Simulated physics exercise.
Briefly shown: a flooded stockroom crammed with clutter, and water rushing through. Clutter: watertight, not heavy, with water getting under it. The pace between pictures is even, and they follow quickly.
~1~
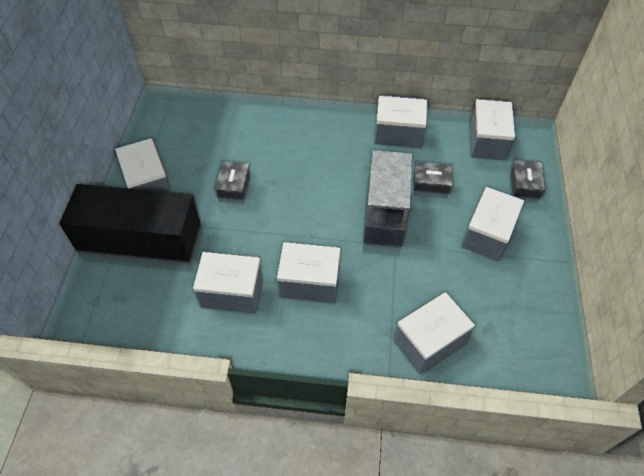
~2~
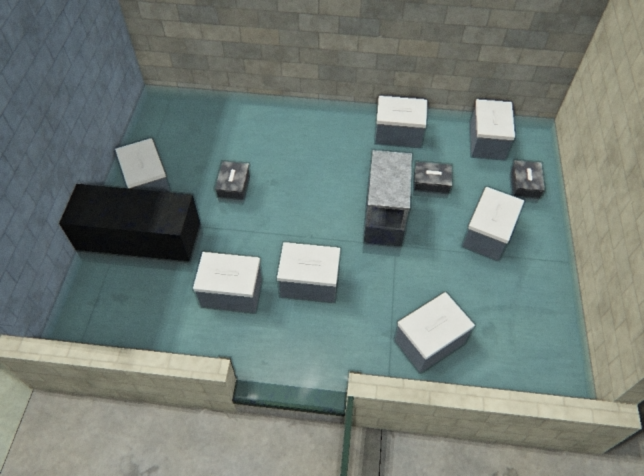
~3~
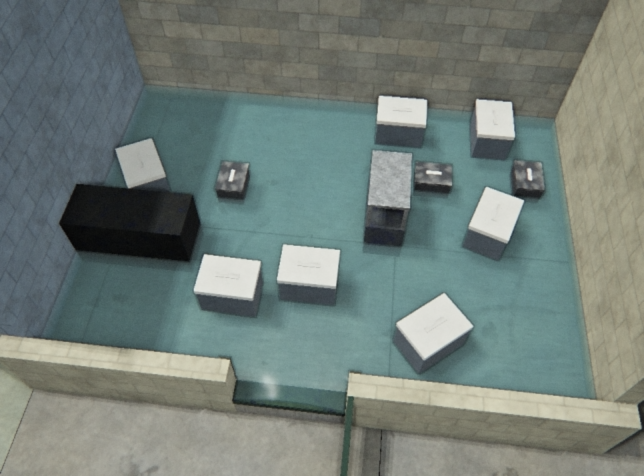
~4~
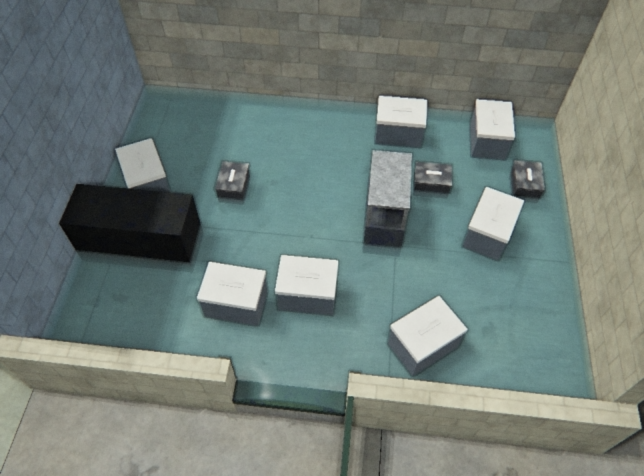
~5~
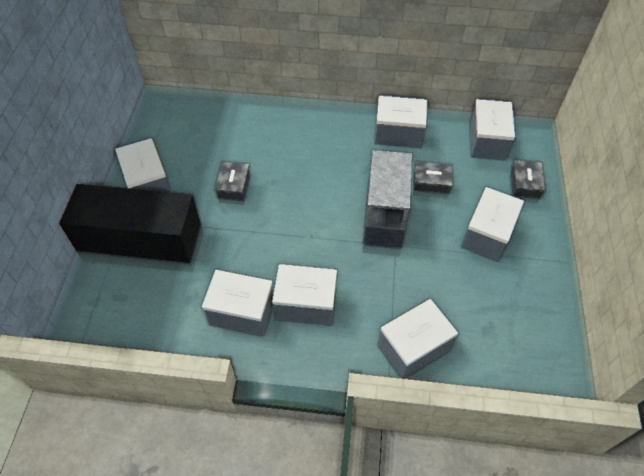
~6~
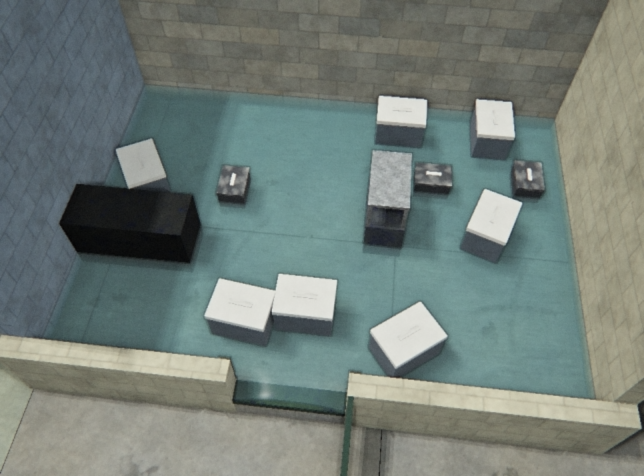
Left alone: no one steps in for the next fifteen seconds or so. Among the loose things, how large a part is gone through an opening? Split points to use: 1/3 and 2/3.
From 1/3 to 2/3.
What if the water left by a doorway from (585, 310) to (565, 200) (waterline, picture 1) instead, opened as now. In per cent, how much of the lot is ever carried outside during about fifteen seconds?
Around 70 in a hundred.
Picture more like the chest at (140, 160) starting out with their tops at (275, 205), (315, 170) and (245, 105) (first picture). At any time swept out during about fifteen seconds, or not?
Going one by one, I'd say it leaves, then it leaves, then it doesn't leave.
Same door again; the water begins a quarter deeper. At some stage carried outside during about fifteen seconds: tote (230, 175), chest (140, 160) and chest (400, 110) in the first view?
Swept away, held back, held back.
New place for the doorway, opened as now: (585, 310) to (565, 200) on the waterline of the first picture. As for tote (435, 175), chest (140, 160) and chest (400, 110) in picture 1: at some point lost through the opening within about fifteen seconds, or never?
Each object, in the order asked: Flushed / not flushed / flushed.
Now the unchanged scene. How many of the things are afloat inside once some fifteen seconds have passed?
That adds up to 6.
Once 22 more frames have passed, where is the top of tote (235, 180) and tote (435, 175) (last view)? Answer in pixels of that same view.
(252, 371) and (423, 218), roughly.
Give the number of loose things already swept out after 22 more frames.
3.
A moment on, 0 of 10 are out; 10 afloat.
Next, 3 of 10 are out; 7 afloat.
Later, 3 of 10 are out; 7 afloat.
In the end, 4 of 10 are out; 6 afloat.
